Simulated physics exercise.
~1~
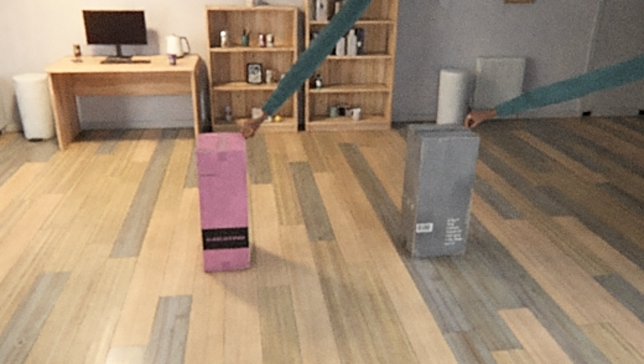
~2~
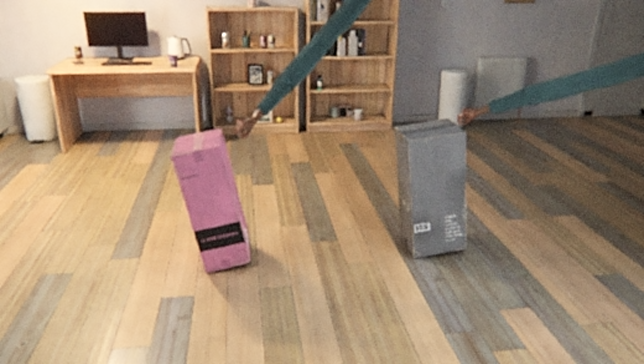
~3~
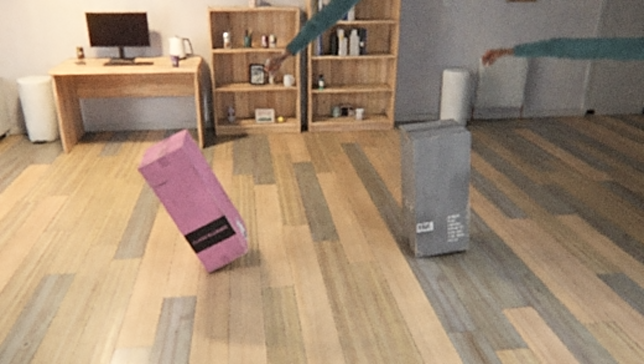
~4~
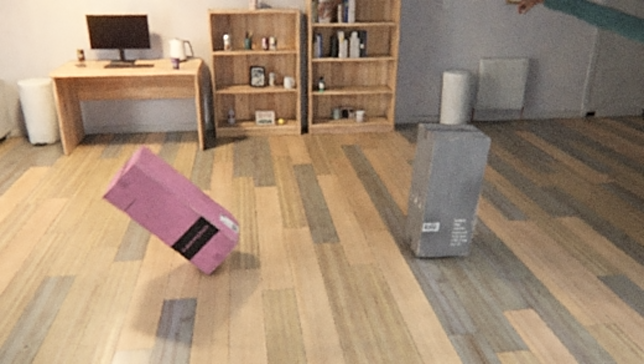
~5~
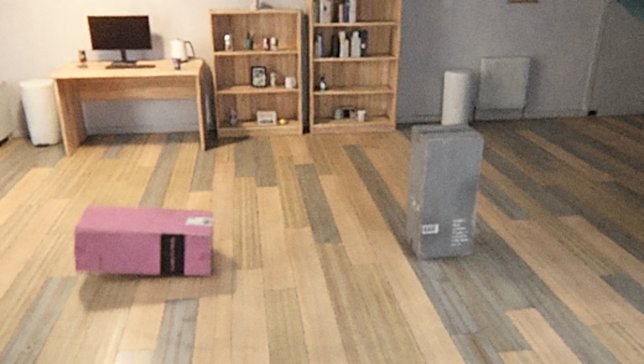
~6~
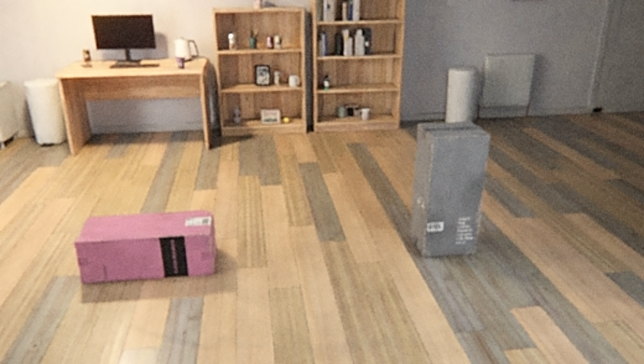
A pink parcel and a grey box stand upright on a wooden plank floor, the parcel left of centre and the box to the right, seen from slightly above by a gently swaying camera. Behind them are a desk with a monitor and light wooden shelves. Two teal-sleeved arms reach in from the right and push near their tops. The pink parcel tilts left as the hands let go and draw away. It keeps tipping and lands on its side, while the grey box rocks only slightly, settles back on its base and stays standing.
